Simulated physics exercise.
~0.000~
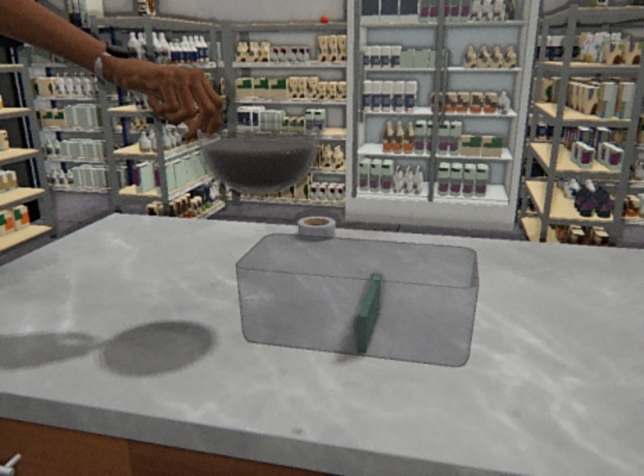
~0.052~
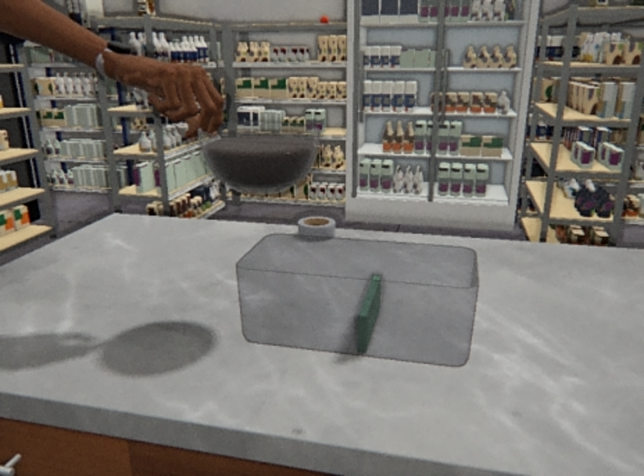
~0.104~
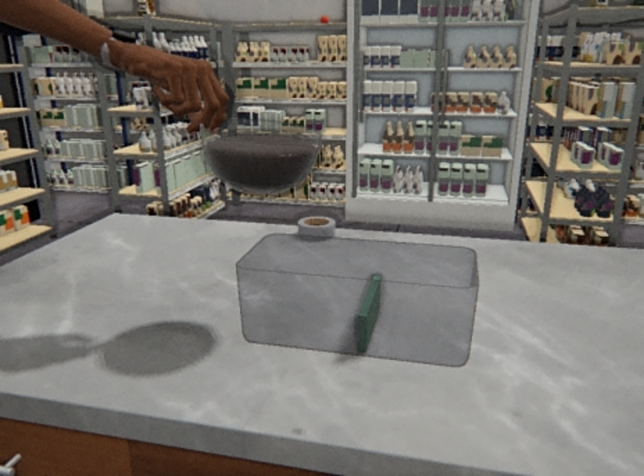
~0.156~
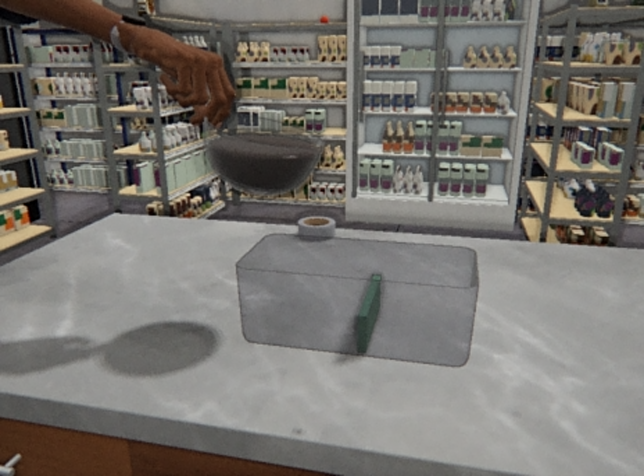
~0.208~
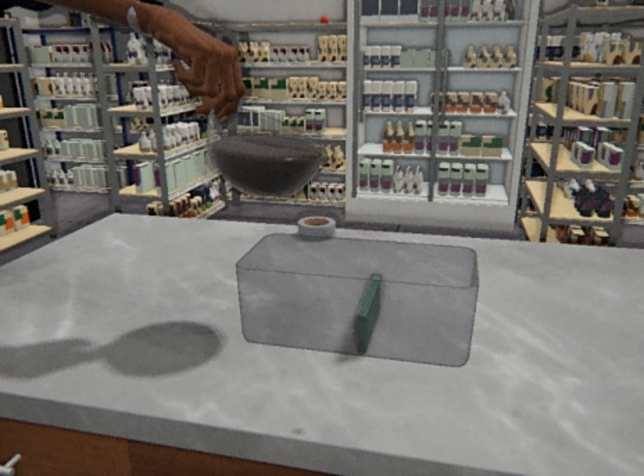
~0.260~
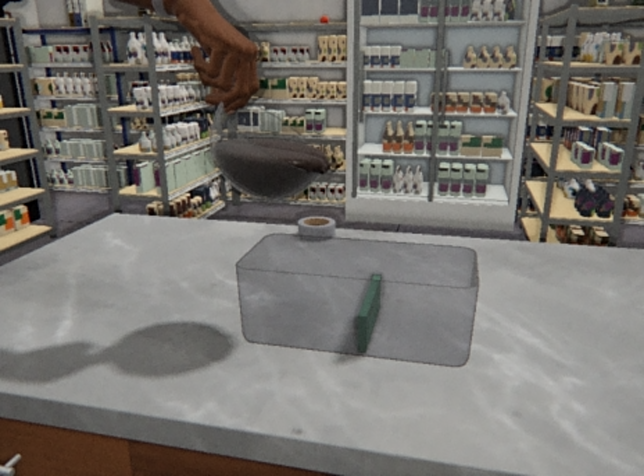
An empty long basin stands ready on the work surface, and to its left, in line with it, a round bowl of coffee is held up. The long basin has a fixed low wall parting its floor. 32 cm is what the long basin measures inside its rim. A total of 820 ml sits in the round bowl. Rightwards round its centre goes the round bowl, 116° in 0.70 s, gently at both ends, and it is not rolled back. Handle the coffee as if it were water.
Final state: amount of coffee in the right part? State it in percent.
Approximately 15 %.
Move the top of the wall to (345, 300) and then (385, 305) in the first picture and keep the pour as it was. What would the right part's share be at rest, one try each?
Roughly 55 per cent, then 15 per cent.
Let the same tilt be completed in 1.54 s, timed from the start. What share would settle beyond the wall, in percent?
Result under that change: Approx. 30 %.
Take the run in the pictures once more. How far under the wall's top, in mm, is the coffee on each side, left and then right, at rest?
Measured: Left around 32 mm, right around 50 mm.
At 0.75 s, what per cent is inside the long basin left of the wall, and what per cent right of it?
Lab note: Left near 74, right near 10.
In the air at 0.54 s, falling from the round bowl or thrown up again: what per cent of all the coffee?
Some 32 % is the figure.
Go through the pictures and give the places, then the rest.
In the first picture, it leans 0°; its right rim is at (317, 132); the coffee meets the walls at (210, 142) and (314, 147); the long basin's rim runs from (252, 250) to (477, 268); the wall's top is at (370, 295).
In the second picture, it leans 2°; its right rim is at (317, 134); the coffee meets the walls at (210, 142) and (315, 147).
In the third picture, it leans 6°; its right rim is at (319, 139); the coffee meets the walls at (211, 140) and (316, 149).
In the fourth picture, it leans 14°; its right rim is at (321, 147); the coffee meets the walls at (214, 139) and (319, 152).
In the fifth picture, it leans 23°; its right rim is at (323, 159); the coffee meets the walls at (216, 140) and (323, 154).
In the sixth picture, it leans 35°; its right rim is at (321, 172); the coffee meets the walls at (219, 143) and (315, 159); 4 per cent is over the edge.
After 0.54 s the tilt is 102° and 12 per cent is still to pour, 46 is left of the wall and 9 right of it.
After 0.75 s the tilt is 116° and 0 per cent is still to pour, 75 is left of the wall and 10 right of it.
After 0.96 s the tilt is 116° and 0 per cent is still to pour, 77 is left of the wall and 14 right of it.
After 1.20 s the tilt is 116° and 0 per cent is still to pour, 76 is left of the wall and 15 right of it.
In the end 76 per cent lies left of the wall, 15 right of it and 9 outside.
